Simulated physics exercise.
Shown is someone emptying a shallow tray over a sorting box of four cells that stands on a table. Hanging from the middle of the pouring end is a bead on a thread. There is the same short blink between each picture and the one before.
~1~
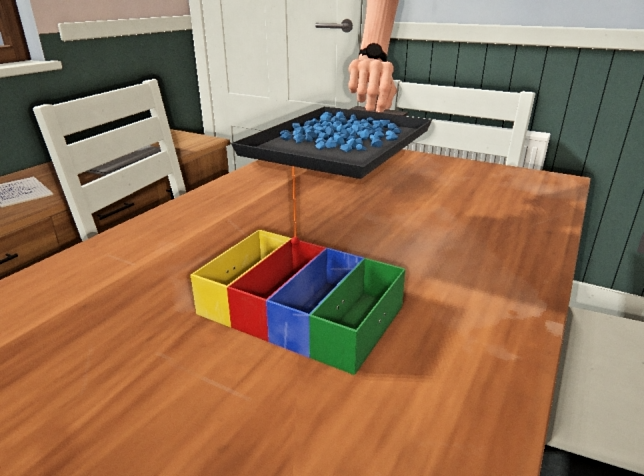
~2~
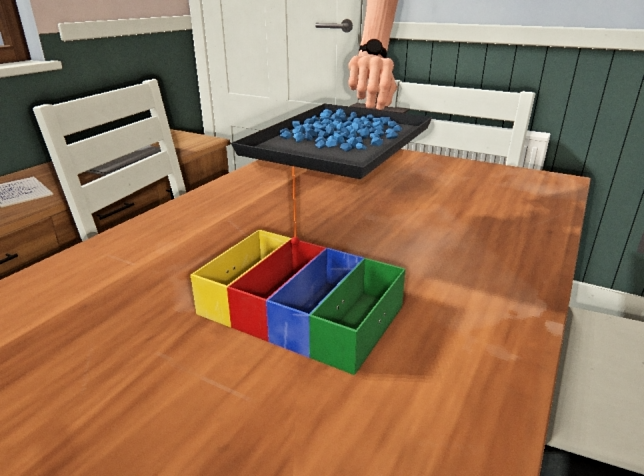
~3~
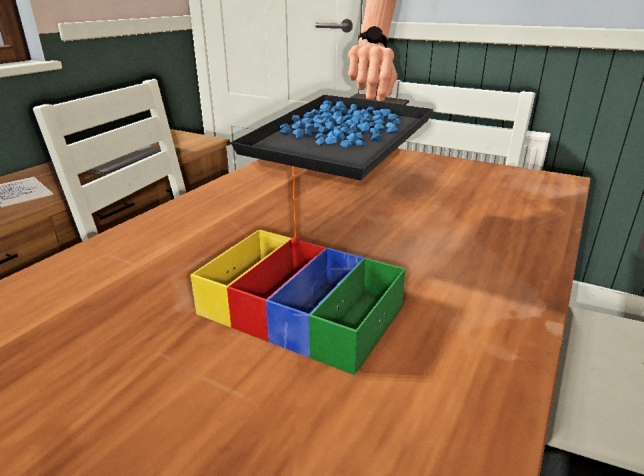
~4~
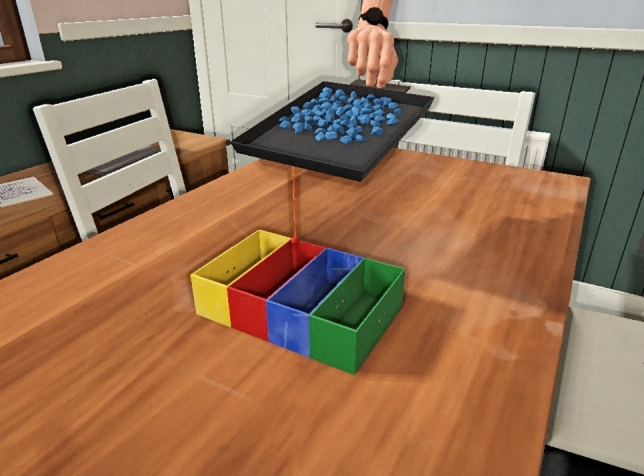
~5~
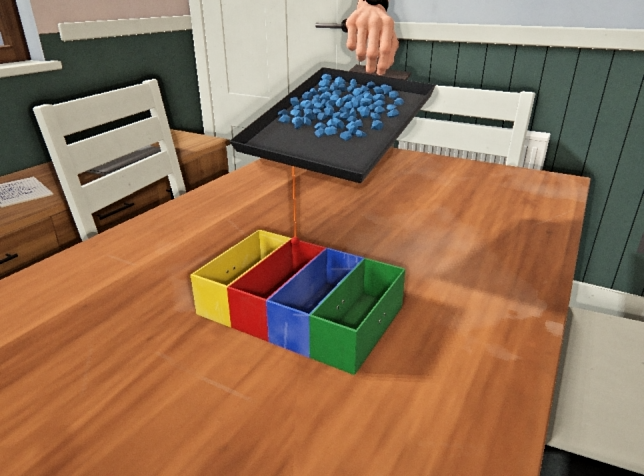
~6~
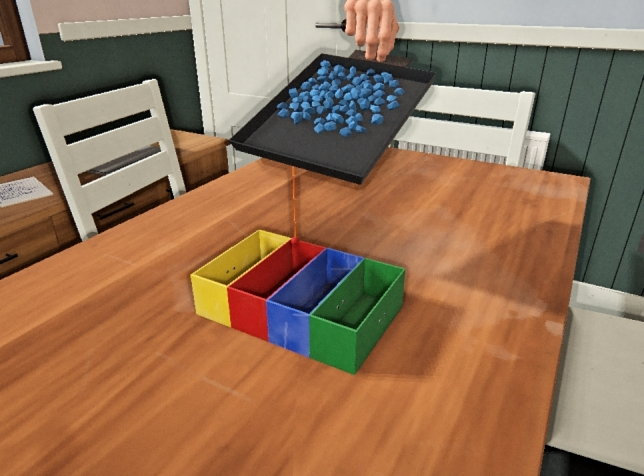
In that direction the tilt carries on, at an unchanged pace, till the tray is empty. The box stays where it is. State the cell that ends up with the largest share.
It is the blue cell.
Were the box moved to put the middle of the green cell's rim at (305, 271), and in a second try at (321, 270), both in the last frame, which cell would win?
The first time the green cell comes out on top, the second time the cell in green.
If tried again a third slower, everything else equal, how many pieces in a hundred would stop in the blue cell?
About 40 in a hundred.
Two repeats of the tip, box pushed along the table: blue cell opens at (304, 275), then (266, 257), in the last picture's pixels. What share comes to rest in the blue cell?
I'd expect some 40 percent, and then some 10 percent.
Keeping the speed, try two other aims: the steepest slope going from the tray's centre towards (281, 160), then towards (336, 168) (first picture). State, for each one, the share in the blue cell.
For the first it's near 0 %, for the second near 50 %.
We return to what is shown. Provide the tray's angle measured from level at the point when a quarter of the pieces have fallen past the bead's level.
It is at around 75 degrees.
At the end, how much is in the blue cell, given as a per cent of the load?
Roughly 40 %.
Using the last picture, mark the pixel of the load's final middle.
Around (307, 319), give or take.
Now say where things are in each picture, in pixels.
In the first picture, corners of the pouring end near (236, 143) and (361, 165), level; middle of the load near (340, 129), aquarium stones; bead on its thread near (296, 241); yellow cell near (211, 297); red cell near (248, 310); blue cell near (288, 325); green cell near (333, 341).
In the second picture, corners of the pouring end near (236, 142) and (361, 165), level; middle of the load near (340, 127).
In the third picture, corners of the pouring end near (236, 142) and (361, 166), tipped barely, lowest at the right corner; middle of the load near (340, 121).
In the fourth picture, corners of the pouring end near (235, 141) and (361, 169), tipped a little, lowest at the right corner; middle of the load near (340, 112).
In the fifth picture, corners of the pouring end near (234, 140) and (360, 171), tipped clearly, lowest at the right corner; middle of the load near (340, 103).
In the sixth picture, corners of the pouring end near (234, 139) and (360, 173), tipped clearly, lowest at the right corner; middle of the load near (339, 94); yellow cell near (211, 297); red cell near (248, 310); blue cell near (288, 325); green cell near (333, 341).
Shortly afterwards, tray tipped steeply; the bulk on the tray; near a quarter falling or outside the box.
Next, tray tipped past a quarter turn; near a quarter on the tray; near a third in the blue cell; near a quarter in the red cell; near a quarter in the green cell; a little in the yellow cell; a little falling or outside the box.
Some moments later, tray tipped past a quarter turn; near half in the blue cell; near a quarter in the red cell; near a quarter in the green cell; a little in the yellow cell; only a few falling or outside the box.
In the end, tray tipped past a quarter turn; near half in the blue cell; near a quarter in the red cell; near a quarter in the green cell; a little in the yellow cell; only a few outside the box.
